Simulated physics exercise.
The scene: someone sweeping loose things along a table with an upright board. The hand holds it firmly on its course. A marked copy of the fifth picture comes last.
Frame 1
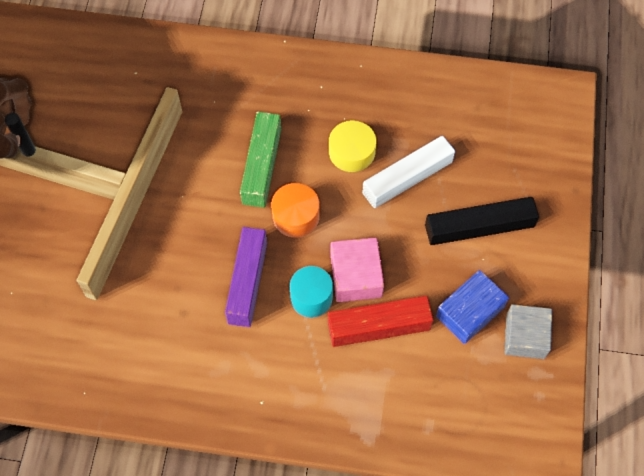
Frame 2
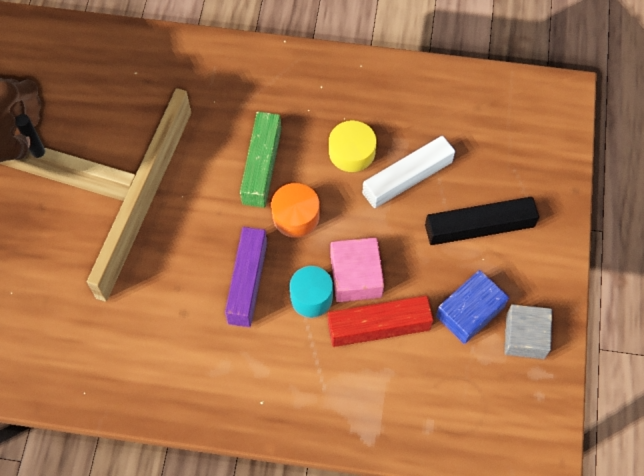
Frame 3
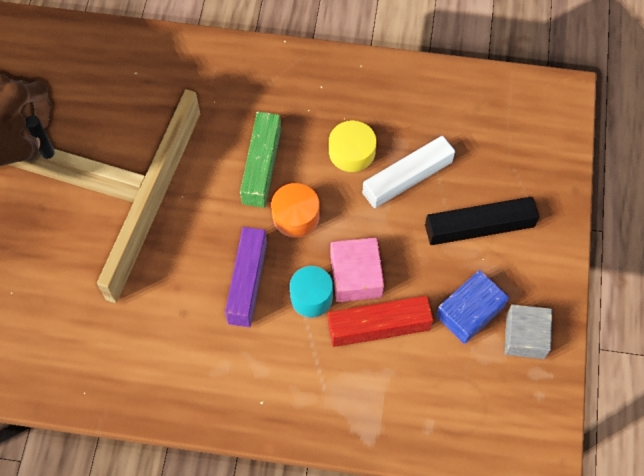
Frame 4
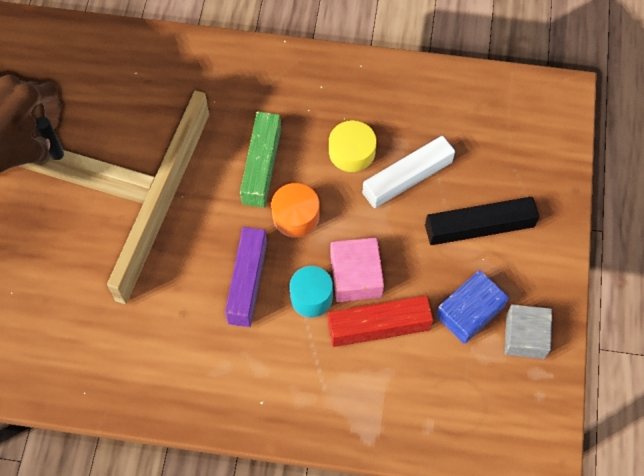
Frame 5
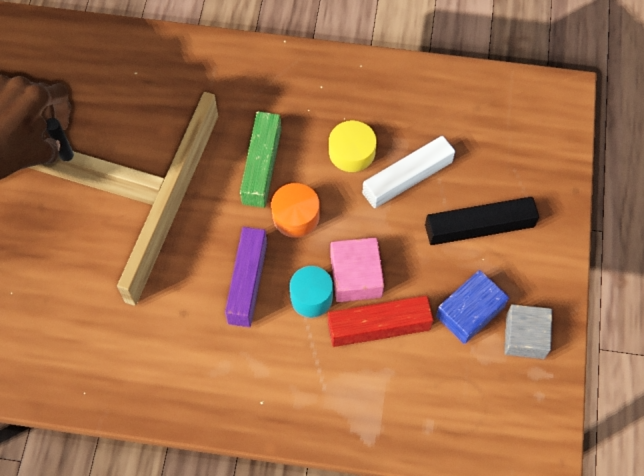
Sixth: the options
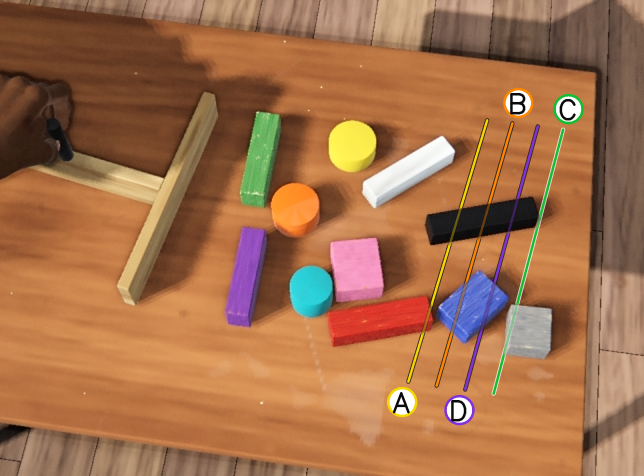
On a wooden tabletop, a hand at the left slowly pushes an upright wooden board on a handle a short way rightward, toward scattered coloured blocks, bars and round tins, which all stay still as the gap narrows.
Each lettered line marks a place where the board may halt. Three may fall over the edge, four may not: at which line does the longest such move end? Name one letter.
Stop at D.
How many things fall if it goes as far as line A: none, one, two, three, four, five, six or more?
The count is none.
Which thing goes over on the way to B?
The grey block goes over.
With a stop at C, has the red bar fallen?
By then, no.
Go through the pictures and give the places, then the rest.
Pink block (357, 270); blue block (472, 307); grey block (528, 332), in the first picture.
Board (139, 182); black stick (481, 221), in the second picture.
Board (148, 183); red bar (380, 322), in the third picture.
Board (158, 184); white stick (409, 172), in the fourth picture.
Board (168, 186); turquoise tin (311, 292); orange tin (296, 210); pink block (357, 270), in the fifth picture.
On the copy, A at (450, 243); B at (477, 246); C at (531, 253); D at (504, 250).
On D. First, board (287, 201); yellow tin (369, 151); purple bar (281, 282).
Then, board (409, 217); grey block (551, 339); blue block (512, 320).
Finally, board (505, 230); grey block over the edge; black stick over the edge; two fallen.
By contrast, A is within the limit but short; B is within the limit but short; C drops five.
